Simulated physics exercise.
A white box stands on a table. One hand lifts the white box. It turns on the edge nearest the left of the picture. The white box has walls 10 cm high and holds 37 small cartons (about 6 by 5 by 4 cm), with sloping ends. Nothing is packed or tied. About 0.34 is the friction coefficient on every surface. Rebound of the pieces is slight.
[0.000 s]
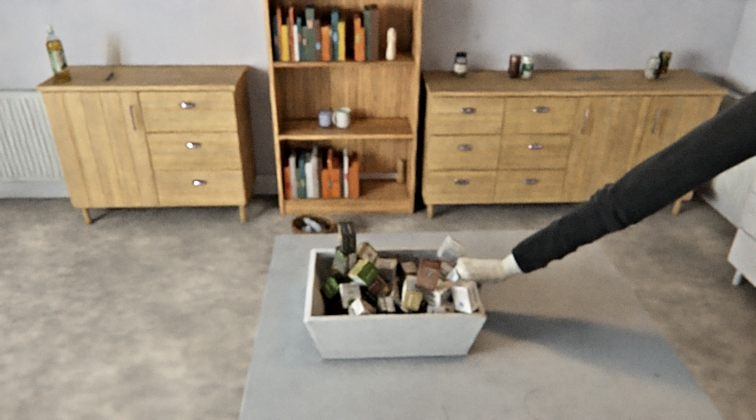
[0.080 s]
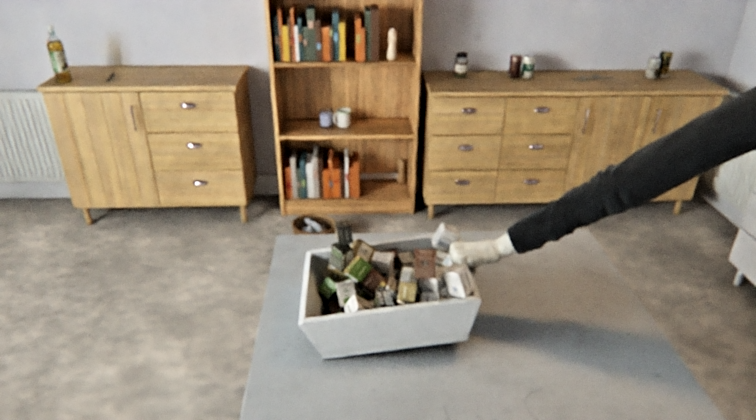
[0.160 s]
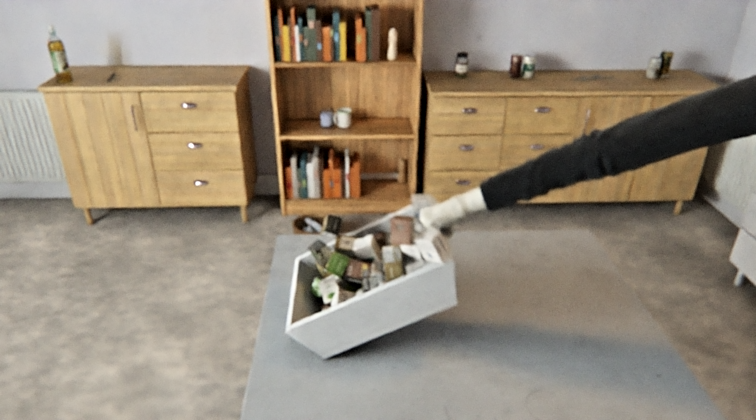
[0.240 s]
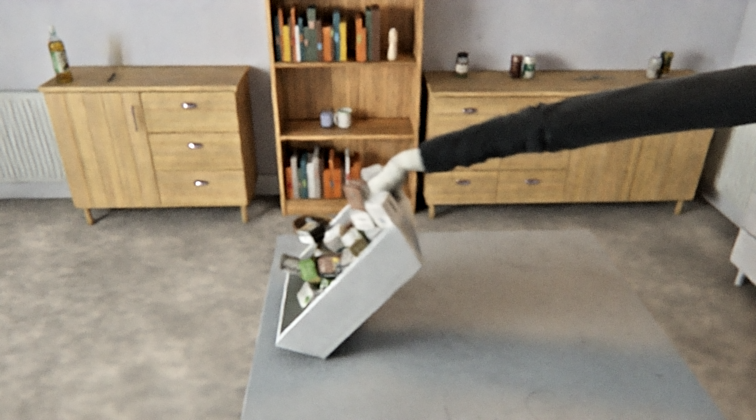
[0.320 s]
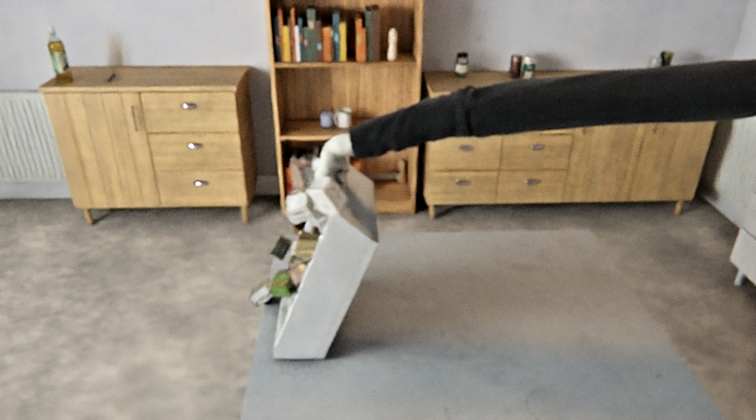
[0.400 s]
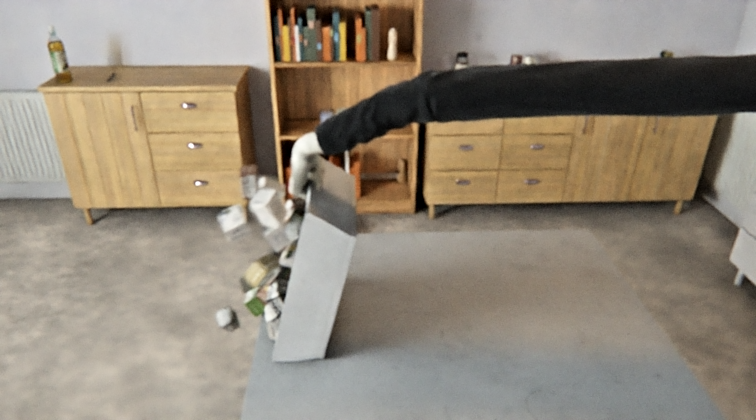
A white box packed with small cartons sits on a grey table in a living room, seen from the front and slightly above by a still camera. Behind it, a wooden bookcase stands between two wooden cabinets. A dark-sleeved arm from the right lifts the box's right end, tilting it steeply onto its left edge, and cartons tumble out to the left.
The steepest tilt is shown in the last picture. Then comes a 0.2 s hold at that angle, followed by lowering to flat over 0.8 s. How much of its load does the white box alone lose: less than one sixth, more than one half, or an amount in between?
My bet is the number getting out will be above one half of the total.
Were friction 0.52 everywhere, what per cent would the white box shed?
In that case white box 80 per cent.
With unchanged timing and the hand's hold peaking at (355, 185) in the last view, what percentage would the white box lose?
The white box would shed 40 percent of its load.
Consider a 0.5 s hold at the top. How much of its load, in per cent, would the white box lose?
White box 70%.
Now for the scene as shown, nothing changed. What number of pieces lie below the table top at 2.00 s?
Around 25, roughly.
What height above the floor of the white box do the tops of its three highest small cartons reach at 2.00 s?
It stands close to 9 cm high.
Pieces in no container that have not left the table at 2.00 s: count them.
My count comes to close to 1.
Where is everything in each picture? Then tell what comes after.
In the first picture (we follow the rim corner now nearest the camera), white box at (310, 319); tilt 0°; nothing out yet.
In the second picture, white box at (304, 321); tilt 8°.
In the third picture, white box at (290, 327); tilt 27°.
In the fourth picture, white box at (278, 340); tilt 49°; 1 out, the lowest carton at (384, 210).
In the fifth picture, white box at (273, 352); tilt 68°; 5 out, the lowest carton at (263, 292).
In the sixth picture, white box at (273, 357); tilt 76°; 13 out, the lowest carton at (228, 320).
After 0.66 s, tilt 75°; 28 of 37 out of the white box.
After 0.98 s, tilt 41°; 28 of 37 out of the white box.
After 1.42 s, tilt 0°; 28 of 37 out of the white box.
When it is over (at 2.00 s), 28 of 37 out of the white box. Asked share, 28 of 37, 76 per cent.
